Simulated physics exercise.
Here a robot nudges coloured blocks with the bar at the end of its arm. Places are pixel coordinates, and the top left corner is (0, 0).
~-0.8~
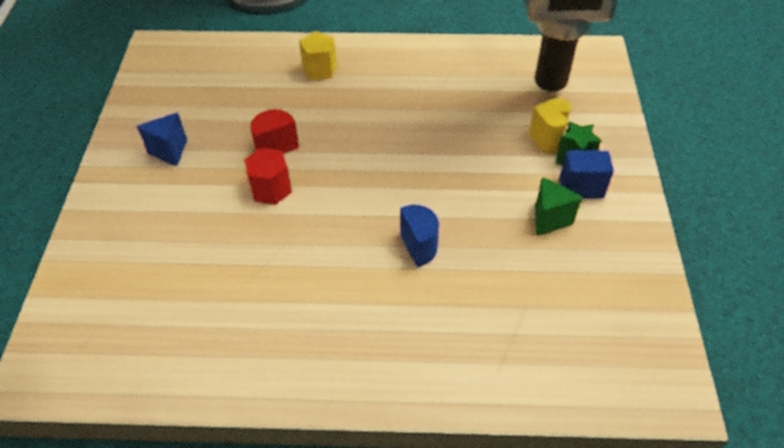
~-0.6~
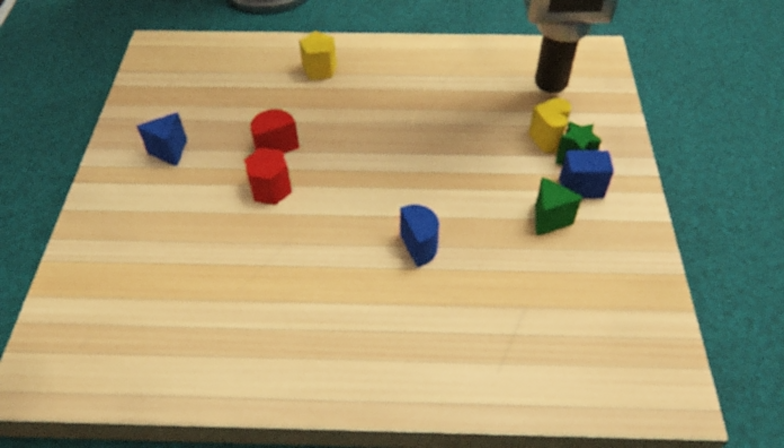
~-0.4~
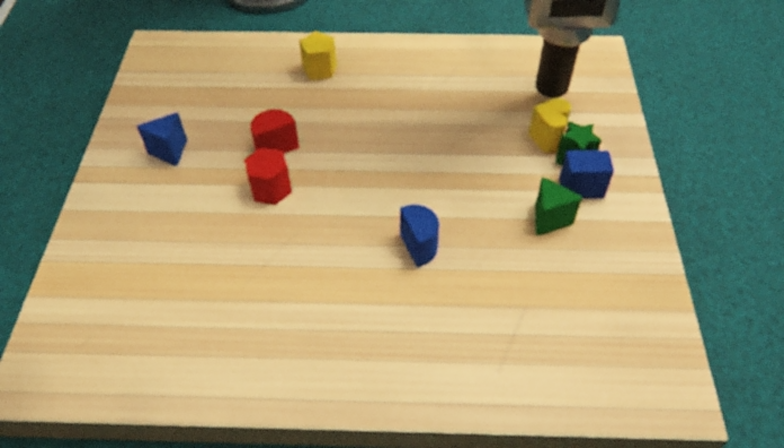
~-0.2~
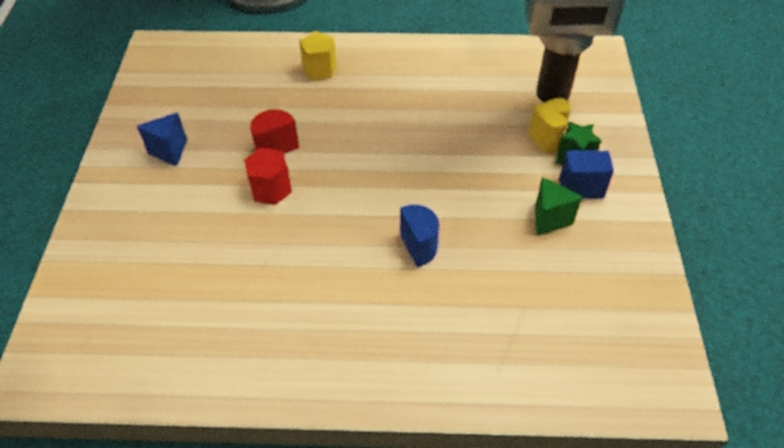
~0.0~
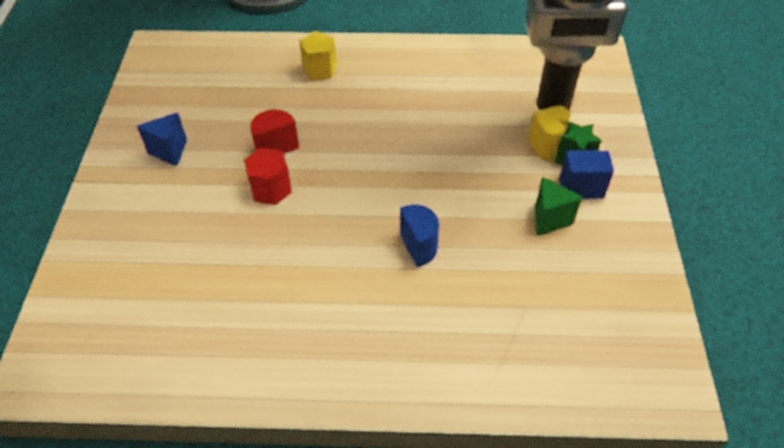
A dark bar on the end of a robot arm crept down toward a cluster of coloured blocks at the upper right of a wooden board, then nudged the yellow one slightly downward.
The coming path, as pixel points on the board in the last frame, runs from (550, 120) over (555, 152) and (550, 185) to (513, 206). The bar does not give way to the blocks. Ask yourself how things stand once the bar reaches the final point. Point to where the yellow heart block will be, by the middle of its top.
It will likely be found at (490, 197).
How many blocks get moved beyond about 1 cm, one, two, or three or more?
The push moves three or more blocks more than 1 cm.
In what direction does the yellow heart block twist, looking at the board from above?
The turn is clockwise.
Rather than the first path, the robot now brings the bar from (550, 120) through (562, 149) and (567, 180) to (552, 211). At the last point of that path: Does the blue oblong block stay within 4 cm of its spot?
No, that is not how it ends up.
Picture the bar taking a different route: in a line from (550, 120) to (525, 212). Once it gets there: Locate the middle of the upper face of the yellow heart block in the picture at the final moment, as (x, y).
Around pixel (507, 206).
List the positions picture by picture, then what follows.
The first picture shows tip of the bar at (551, 82), middles of tops, yellow heart block at (554, 110), green triangle at (557, 194), green star-shaped block at (582, 133), blue oblong block at (591, 160).
The second picture shows bar at (551, 83), nothing pushed.
The third picture shows bar at (552, 88), nothing pushed.
The fourth picture shows bar at (553, 95), nothing pushed.
The fifth picture shows bar at (553, 106), yellow heart block at (553, 118), green triangle at (557, 194), green star-shaped block at (582, 133), blue oblong block at (591, 160).
On the path given first. One third of the way, bar at (558, 139); yellow heart block at (546, 147), turned 40° clockwise; green star-shaped block at (588, 143), turned 50° anticlockwise; blue oblong block at (595, 167).
Two thirds of the way, bar at (553, 172); yellow heart block at (528, 173), turned 90° clockwise; green triangle at (552, 200), turned 35° anticlockwise; green star-shaped block at (590, 166), turned 80° anticlockwise; blue oblong block at (610, 190), turned 30° anticlockwise.
At the end, bar at (516, 193); yellow heart block at (490, 197), turned 80° clockwise; green triangle at (545, 204), turned 70° anticlockwise; green star-shaped block at (588, 165), turned 90° anticlockwise; blue oblong block at (609, 189), turned 30° anticlockwise.
